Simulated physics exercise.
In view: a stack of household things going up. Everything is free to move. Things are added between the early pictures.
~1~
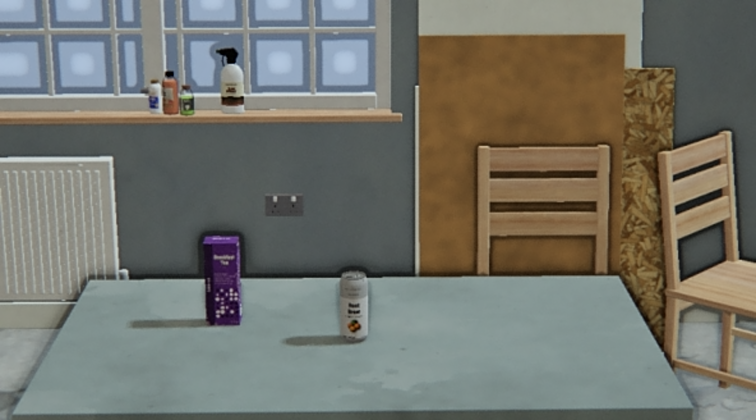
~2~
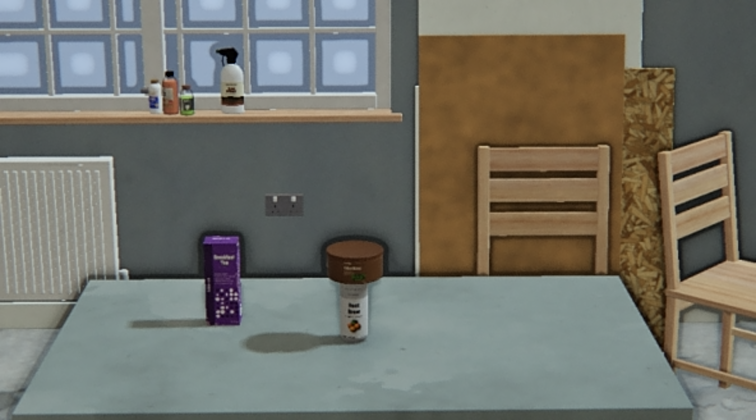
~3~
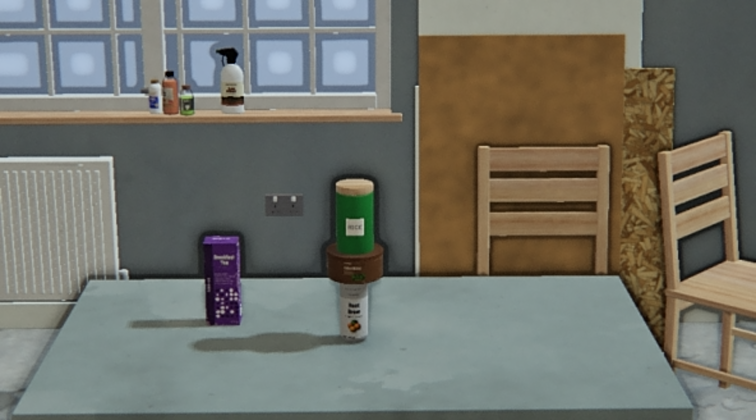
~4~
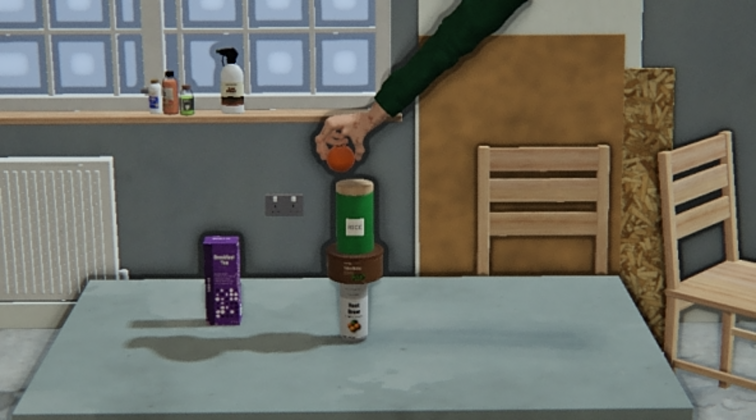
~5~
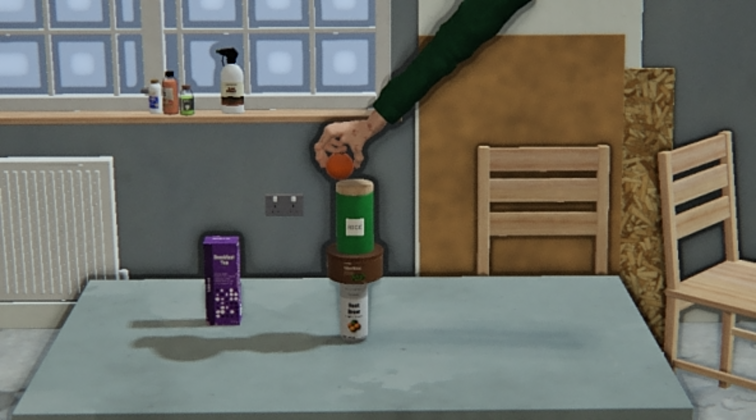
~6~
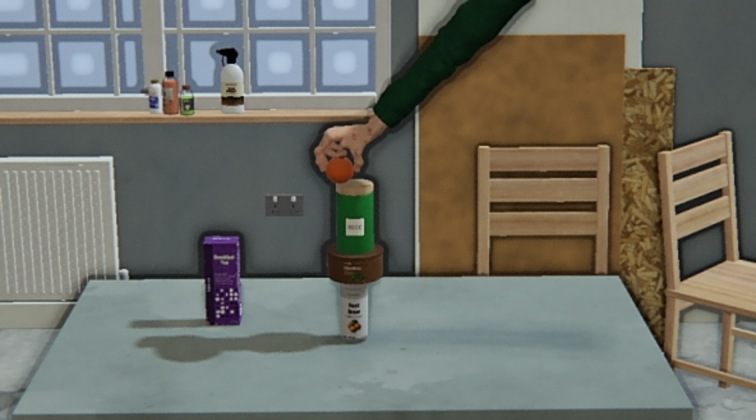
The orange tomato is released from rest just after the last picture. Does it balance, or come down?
It stays up.
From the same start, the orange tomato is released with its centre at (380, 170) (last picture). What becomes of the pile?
Then it loses its balance.
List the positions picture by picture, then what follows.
In the first frame, the last thing is not in view yet; white can (354, 308).
In the second frame, the last thing is not in view yet.
In the third frame, the last thing is not in view yet; white can (354, 308).
The fourth frame shows still above its spot; orange tomato (341, 158); green jar (355, 217).
The fifth frame shows still above its spot; orange tomato (340, 166); white can (354, 308).
The sixth frame shows set down, still held; orange tomato (340, 170); green jar (355, 217).
Then, 0.30 s later than the last frame, all is still.
Then, 0.70 s later than the last frame, orange tomato resting near (340, 171).
When it is over, all 5 as before. End places, in pixels of the last picture, orange tomato near (340, 171). The pile holds.
